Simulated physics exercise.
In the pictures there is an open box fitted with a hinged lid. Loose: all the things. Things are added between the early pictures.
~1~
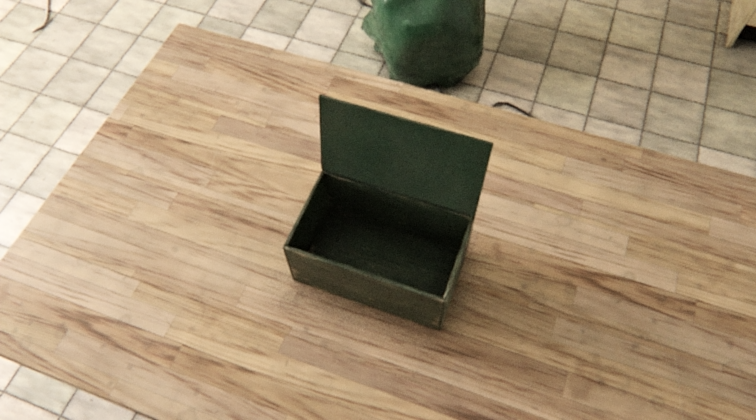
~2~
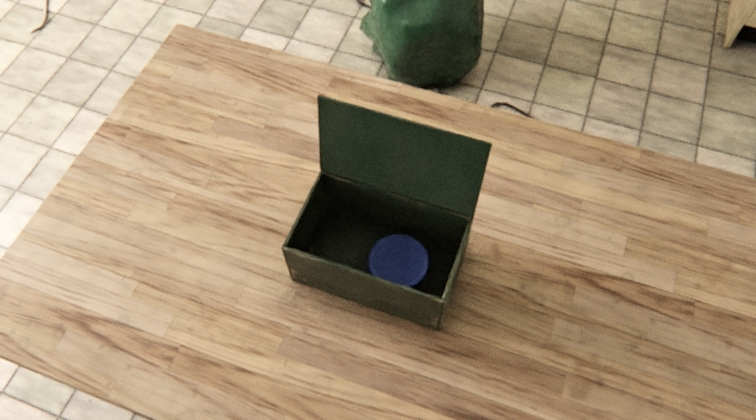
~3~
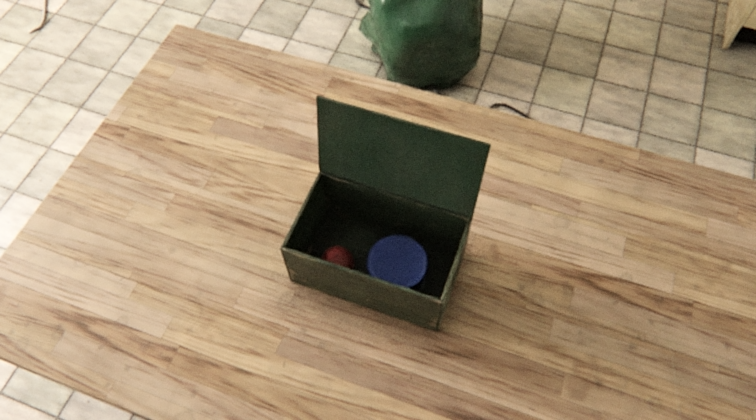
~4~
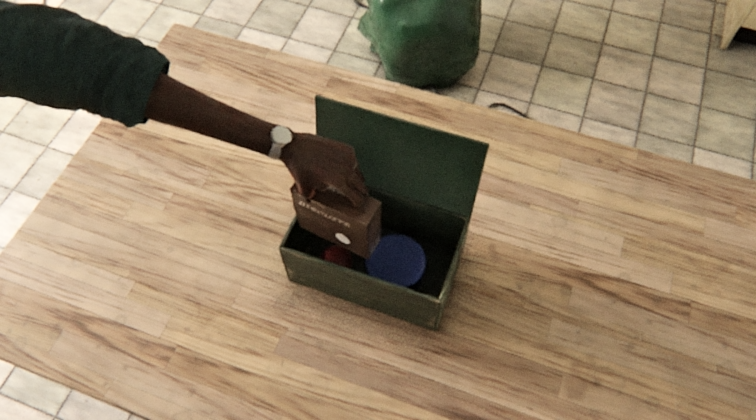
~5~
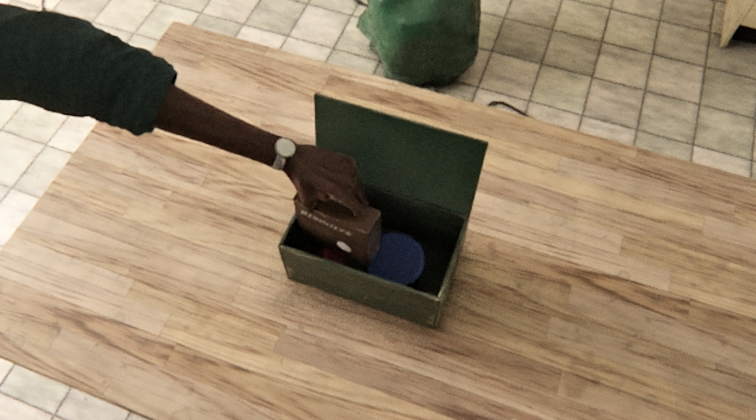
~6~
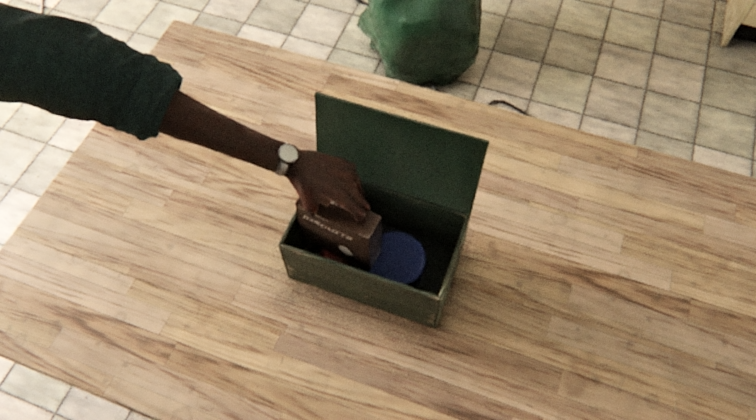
A blue tub and then a small red object appeared inside the open green box on the wooden table, and a hand reached in from the left and lowered a brown packet into it.
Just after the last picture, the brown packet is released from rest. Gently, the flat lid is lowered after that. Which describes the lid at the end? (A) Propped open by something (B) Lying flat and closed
A.
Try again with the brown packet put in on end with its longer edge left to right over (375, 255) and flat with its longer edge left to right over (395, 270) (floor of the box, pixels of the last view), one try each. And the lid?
Result of try one: A gap remains; result of try two: No gap.
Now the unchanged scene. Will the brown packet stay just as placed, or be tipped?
It ends up leaning.
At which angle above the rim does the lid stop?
I'd say roughly 40 degrees above the rim.
Then, 0.40 s later than the last frame, brown packet tilted by 52° near (346, 218).
Then, 1.30 s later than the last frame, lid 81° above the rim; brown packet tilted by 53° near (346, 218).
Then, 1.60 s later than the last frame, lid 58° above the rim; brown packet tilted by 52° near (346, 218).
Then, 1.80 s later than the last frame, lid 45° above the rim; brown packet tilted by 48° near (344, 219).
When it is over, lid 39° above the rim; lying over in the box, brown packet; the other 2 as before. End places, in pixels of the last picture, brown packet near (343, 221).
